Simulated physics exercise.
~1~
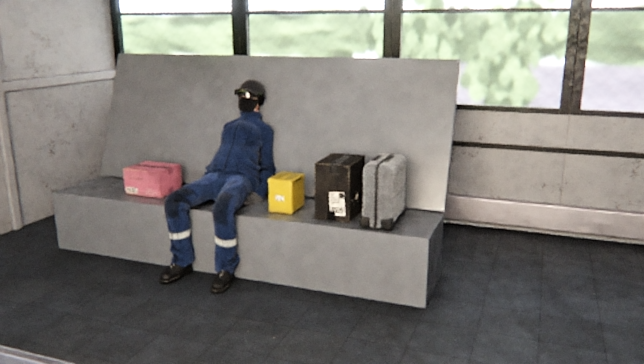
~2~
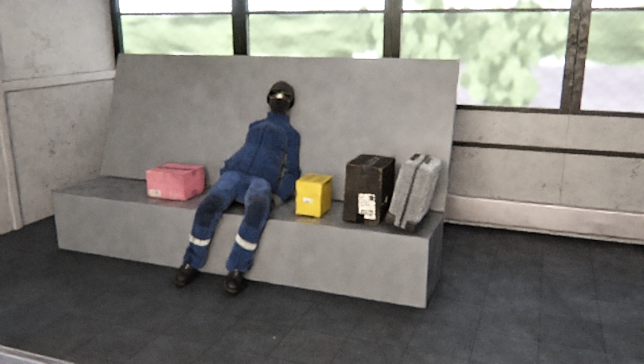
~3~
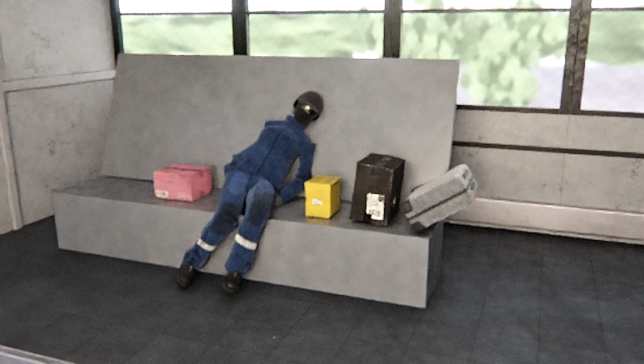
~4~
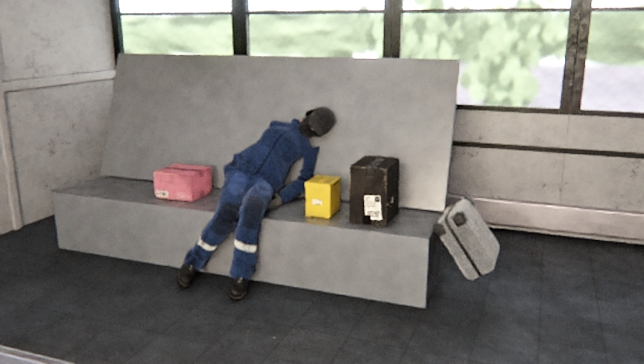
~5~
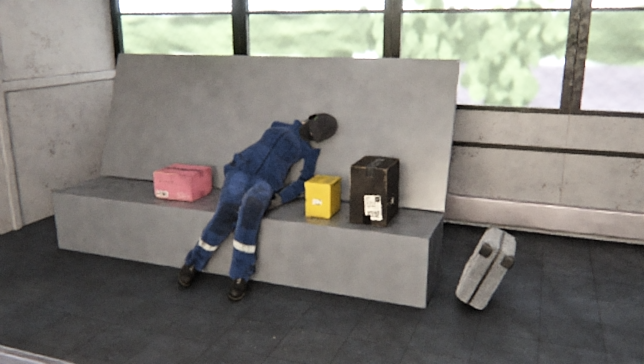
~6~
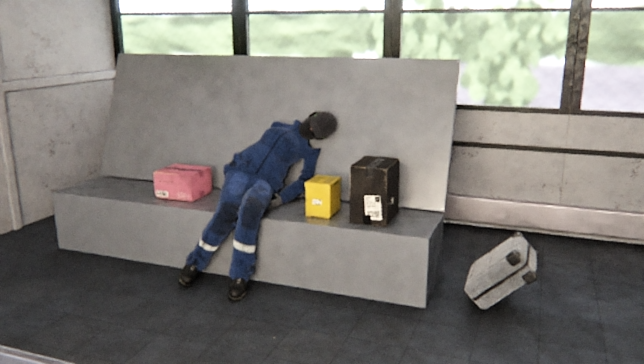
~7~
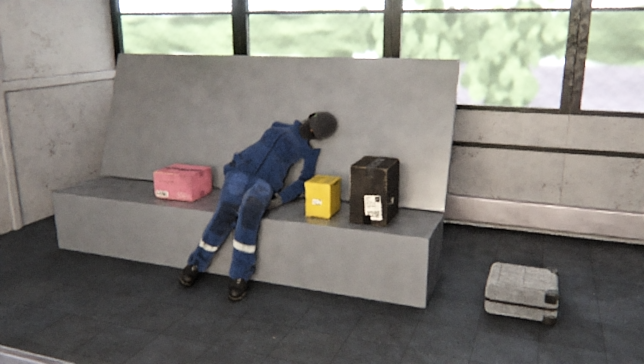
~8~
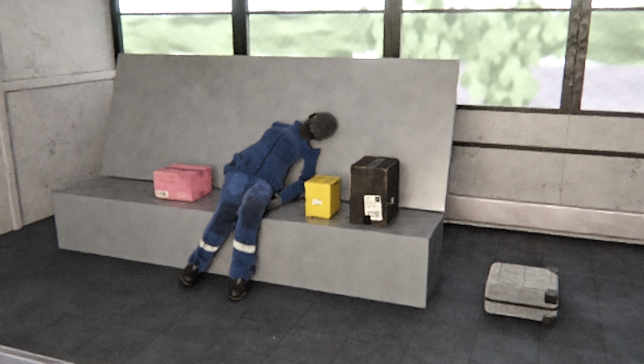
A person in blue overalls and a dark helmet sits on a long grey bench below windows, seen from the front and slightly above by a still camera. A pink carton rests to the left, with a yellow tub, a black pack and a grey case to the right. The person and all the luggage slide right, and the grey case tilts over the bench end. The person slumps sideways to the right as the case drops, tumbling onto the dark floor. It settles flat on its side, while the person and other three items stay on the bench.
